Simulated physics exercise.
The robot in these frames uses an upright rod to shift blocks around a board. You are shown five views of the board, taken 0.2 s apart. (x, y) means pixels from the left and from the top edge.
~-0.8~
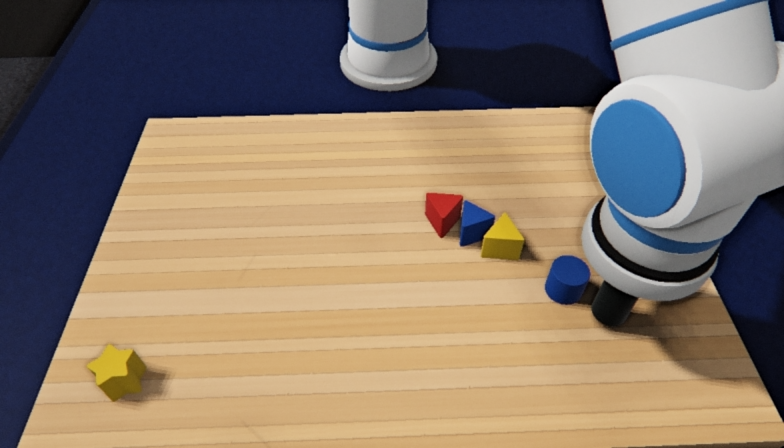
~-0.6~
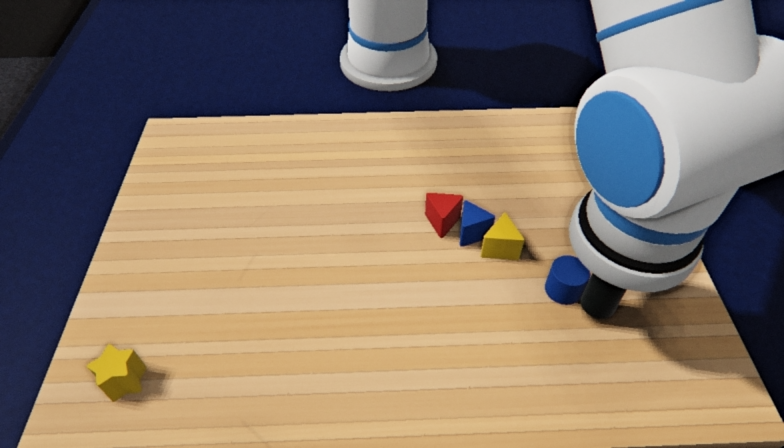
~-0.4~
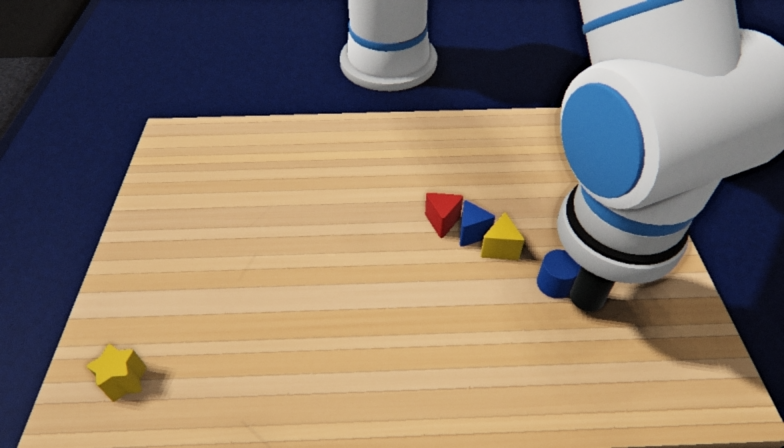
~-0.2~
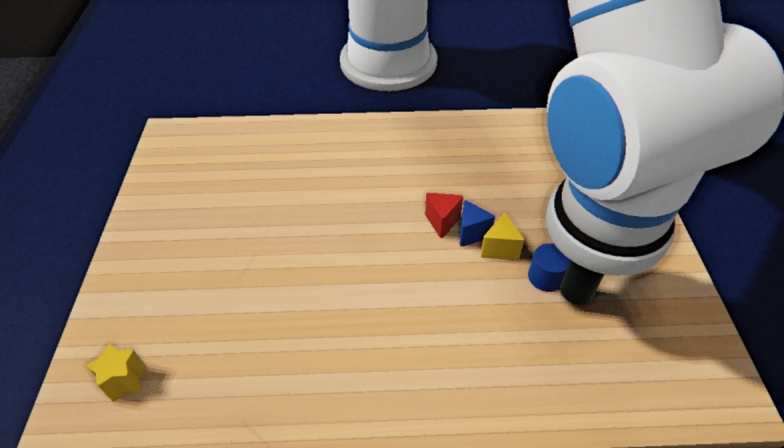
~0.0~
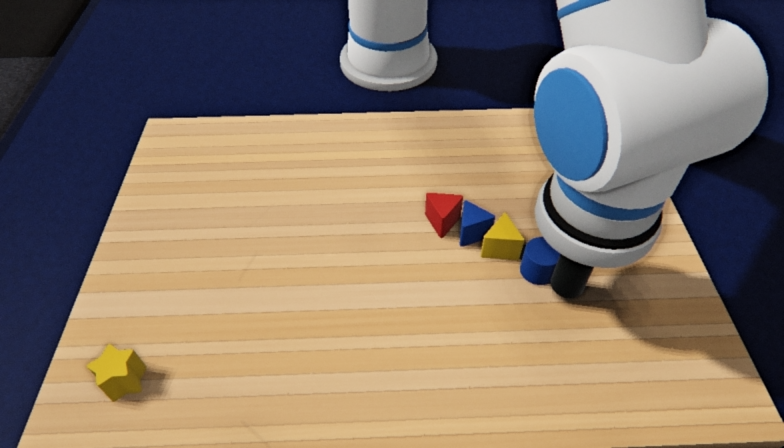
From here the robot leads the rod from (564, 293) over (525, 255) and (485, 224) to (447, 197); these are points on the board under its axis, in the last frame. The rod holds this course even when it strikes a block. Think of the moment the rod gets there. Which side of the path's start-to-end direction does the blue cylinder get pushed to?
Answer: Leftward.
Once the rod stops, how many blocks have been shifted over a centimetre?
This push will displace three or more blocks.
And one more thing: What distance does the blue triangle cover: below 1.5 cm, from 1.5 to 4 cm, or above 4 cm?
If I had to pick, the blue triangle travels beyond 4 cm here.
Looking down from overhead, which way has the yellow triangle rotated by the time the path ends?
It spins with the clock.
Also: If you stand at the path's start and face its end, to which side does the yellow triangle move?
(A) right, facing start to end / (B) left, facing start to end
B (left, facing start to end)
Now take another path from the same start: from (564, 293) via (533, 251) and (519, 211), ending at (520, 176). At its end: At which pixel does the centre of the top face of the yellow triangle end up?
The answer is (467, 224).
The first path, step by step. One third of the way, rod at (526, 246); red triangle at (439, 198), turned 15° anticlockwise; blue triangle at (463, 201), turned 15° clockwise; yellow triangle at (466, 219), turned 45° clockwise; blue cylinder at (495, 227).
Two thirds of the way, rod at (485, 215); red triangle at (428, 195), turned 15° anticlockwise; blue triangle at (453, 195), turned 15° clockwise; yellow triangle at (436, 221), turned 35° clockwise; blue cylinder at (467, 220).
At the end, rod at (448, 189); red triangle at (402, 194), turned 65° anticlockwise; blue triangle at (417, 181), turned 40° anticlockwise; yellow triangle at (436, 221), turned 35° clockwise; blue cylinder at (467, 220).
